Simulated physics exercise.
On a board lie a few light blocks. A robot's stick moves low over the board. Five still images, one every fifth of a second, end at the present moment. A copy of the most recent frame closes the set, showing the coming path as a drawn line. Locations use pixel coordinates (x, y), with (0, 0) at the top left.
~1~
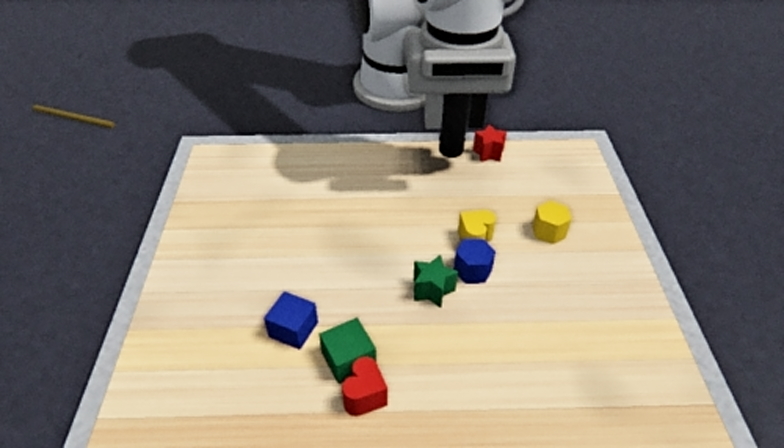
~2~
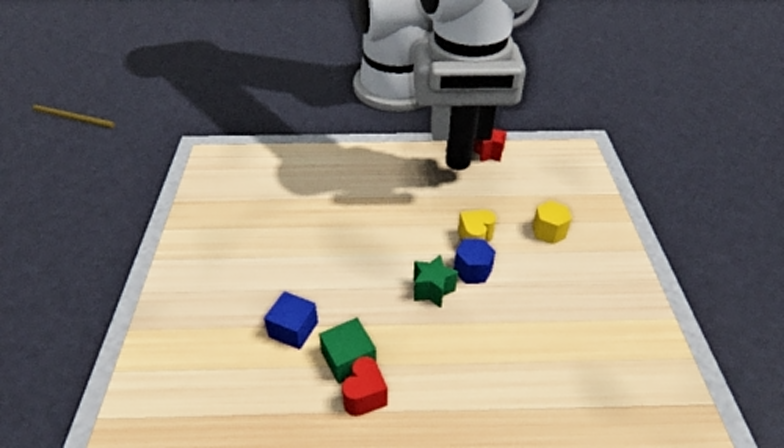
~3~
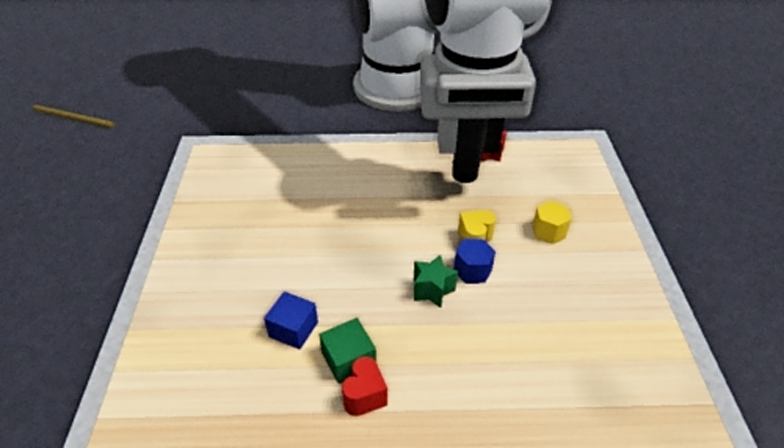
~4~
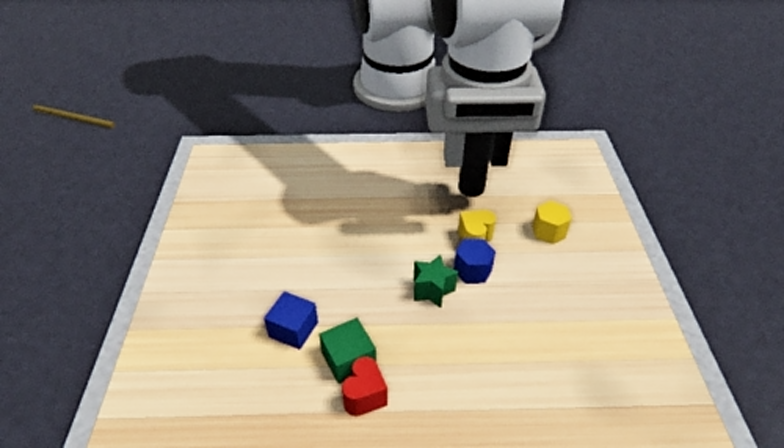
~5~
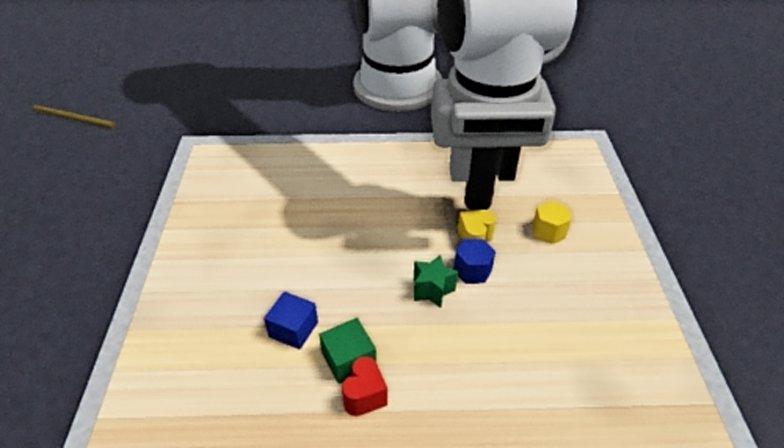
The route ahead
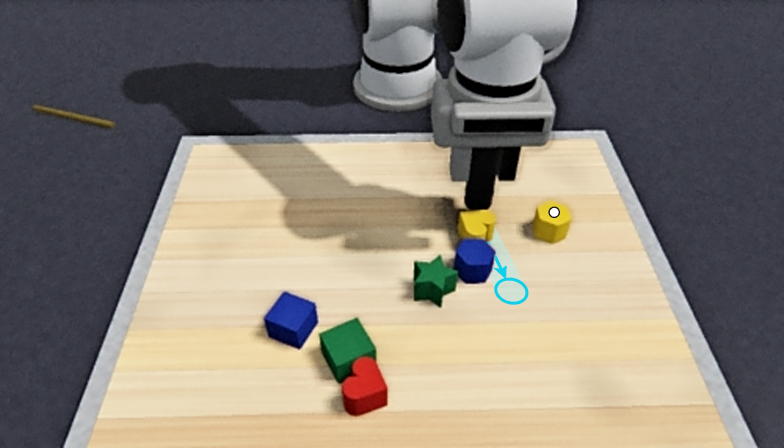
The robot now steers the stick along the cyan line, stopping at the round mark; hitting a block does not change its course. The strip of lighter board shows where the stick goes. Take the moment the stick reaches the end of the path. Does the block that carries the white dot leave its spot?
Final answer: No.
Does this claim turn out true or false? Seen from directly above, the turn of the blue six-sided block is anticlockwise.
That is true.
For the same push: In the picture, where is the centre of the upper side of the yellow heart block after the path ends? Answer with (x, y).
At pixel (472, 251).
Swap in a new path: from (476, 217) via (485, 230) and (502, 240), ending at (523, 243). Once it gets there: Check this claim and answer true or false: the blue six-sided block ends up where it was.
False.
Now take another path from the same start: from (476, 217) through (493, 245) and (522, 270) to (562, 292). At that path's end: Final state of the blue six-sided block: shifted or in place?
It moves.
The drawn path runs straight from (476, 217) to (511, 291); the dot is on the yellow six-sided block.
On the path given first. One third of the way, stick (490, 227); blue six-sided block (471, 266), turned 20° anticlockwise; yellow heart block (478, 239), turned 45° clockwise.
Two thirds of the way, stick (502, 252); green star block (430, 277), turned 30° clockwise; blue six-sided block (466, 274), turned 40° anticlockwise; yellow heart block (472, 250), turned 70° clockwise.
At the end, stick (514, 277); green star block (429, 277), turned 30° clockwise; blue six-sided block (465, 275), turned 35° anticlockwise; yellow heart block (472, 251), turned 75° clockwise; yellow six-sided block not moved.
